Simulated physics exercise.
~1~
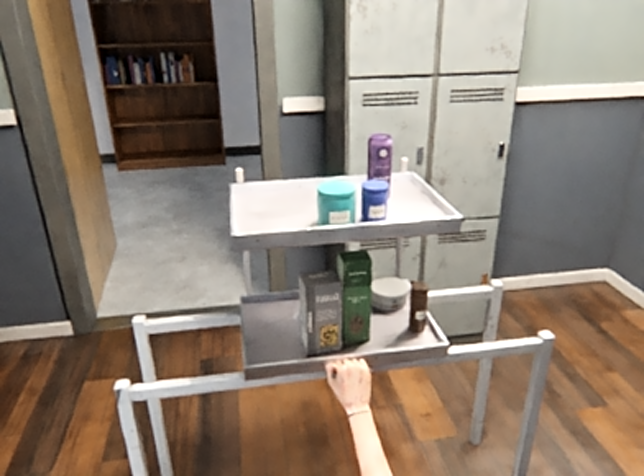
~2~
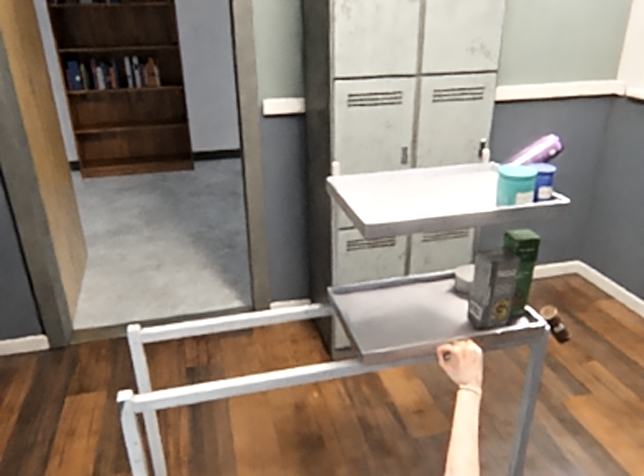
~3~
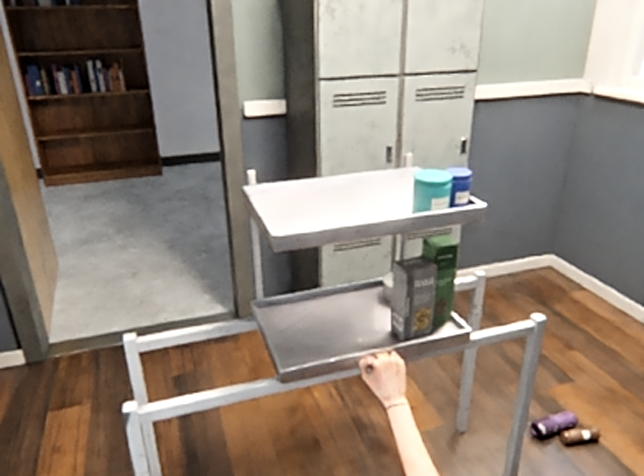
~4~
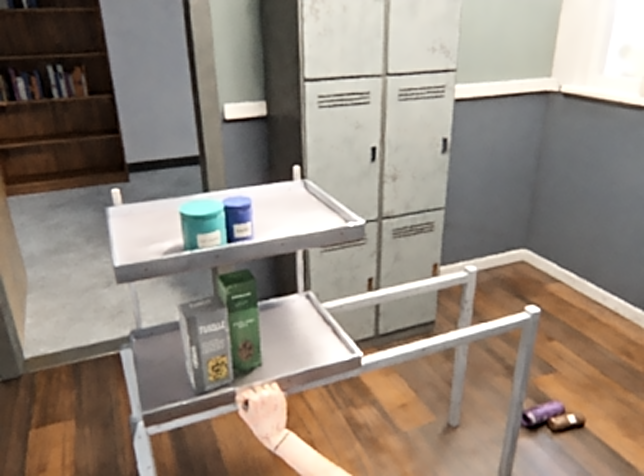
A hand shoved a two-level tray of jars and cartons right along a metal frame, and a purple can and small brown bottle fell to the floor; the tray then slid back left, with the jars and cartons still standing.
